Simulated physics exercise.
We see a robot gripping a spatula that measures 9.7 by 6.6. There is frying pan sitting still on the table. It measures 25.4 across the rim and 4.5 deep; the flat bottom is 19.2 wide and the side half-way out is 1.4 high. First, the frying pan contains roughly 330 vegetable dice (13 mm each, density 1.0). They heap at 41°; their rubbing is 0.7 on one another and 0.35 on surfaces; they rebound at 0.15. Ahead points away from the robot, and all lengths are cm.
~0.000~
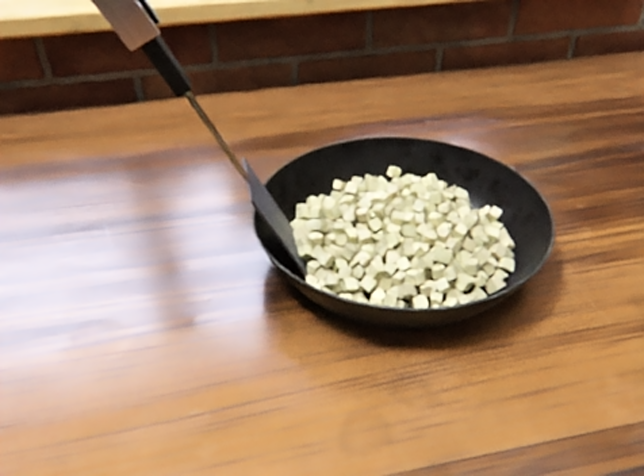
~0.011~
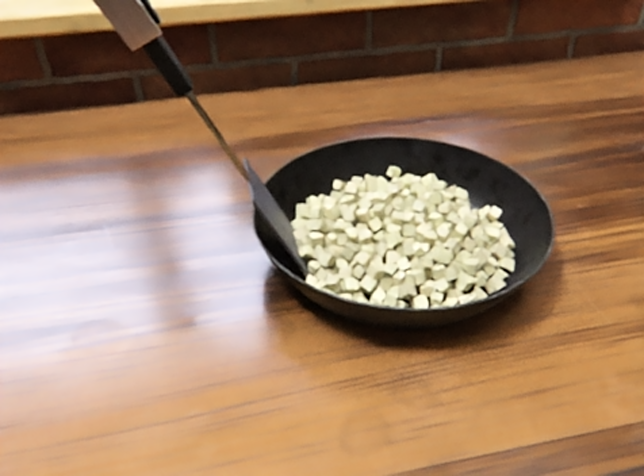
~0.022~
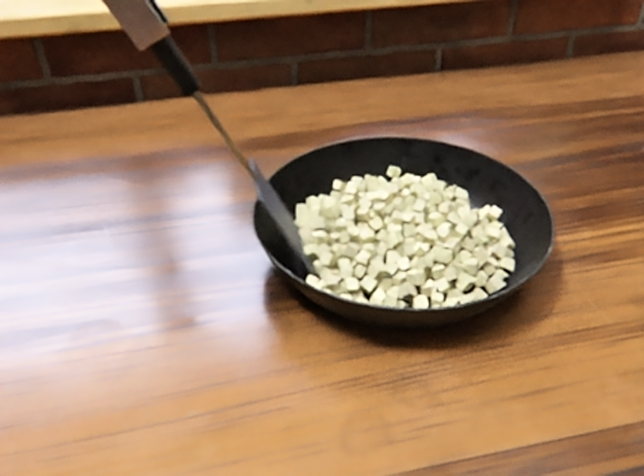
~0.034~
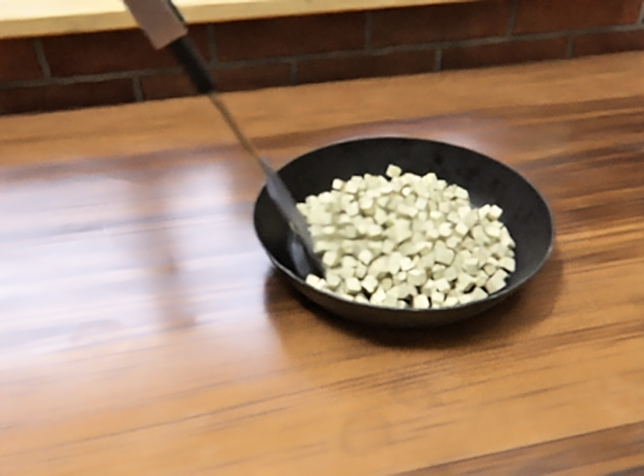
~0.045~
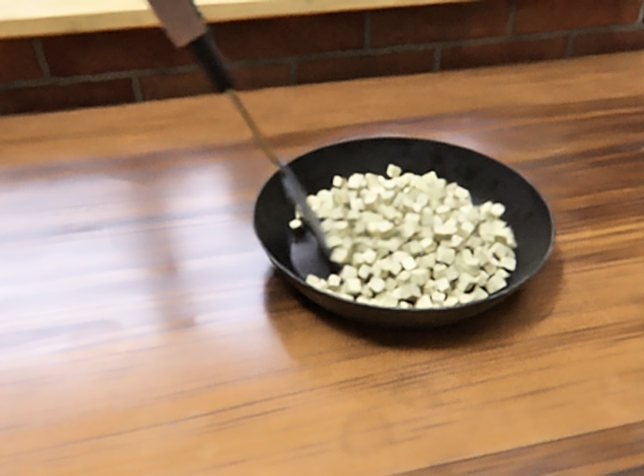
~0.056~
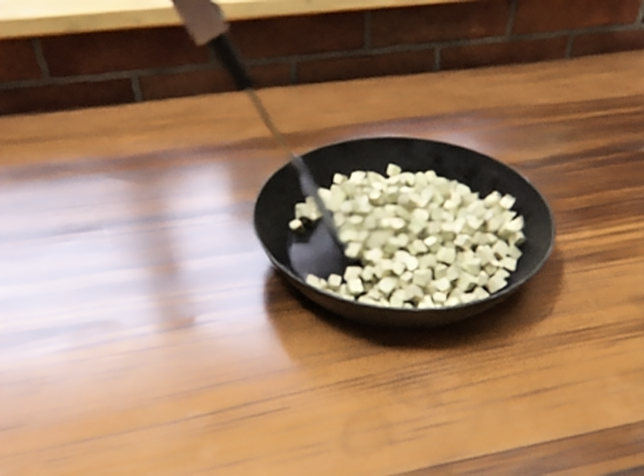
A black frying pan heaped with small pale, whitish-green vegetable cubes sits on a glossy brown wooden surface, seen from above at an angle by a still camera, with a dark brick wall behind. A dark spatula with a grey and black handle slants in from the upper left. It rests briefly at the pan's left side, then slides rightward, pushing nearby cubes aside and baring dark pan behind it.
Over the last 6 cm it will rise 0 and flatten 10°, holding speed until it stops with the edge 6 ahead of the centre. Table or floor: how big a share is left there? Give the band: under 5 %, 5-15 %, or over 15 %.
Band: 5-15 %.
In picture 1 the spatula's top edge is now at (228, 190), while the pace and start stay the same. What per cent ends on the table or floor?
I'd estimate close to 0 per cent.
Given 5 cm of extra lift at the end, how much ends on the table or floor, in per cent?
You'd expect near 10 percent of it there.
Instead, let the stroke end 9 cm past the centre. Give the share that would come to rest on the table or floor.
Estimate: Approx. 20 %.
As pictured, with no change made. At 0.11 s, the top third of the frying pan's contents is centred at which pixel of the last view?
The middle sits at approx. (442, 208).
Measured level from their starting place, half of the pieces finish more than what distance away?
Roughly 5 centimetres.
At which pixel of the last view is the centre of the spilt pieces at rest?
My best guess is near (570, 219).
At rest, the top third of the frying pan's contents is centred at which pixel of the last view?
Close to pixel (491, 205).
By 0.08 s, sloping 65°, highest piece 6 above the table; 329 in the frying pan.
By 0.11 s, sloping 62°, highest piece 7 above the table; 329 in the frying pan.
By 0.32 s, sloping 55°, highest piece 6 above the table; 301 in the frying pan, 27 on the table or floor, 1 on the blade or in flight.
By 1.37 s, sloping 55°, highest piece 5 above the table; 301 in the frying pan, 28 on the table or floor.
Final count, 301 in the frying pan, 28 on the table or floor. That is 9 % on the table or floor.
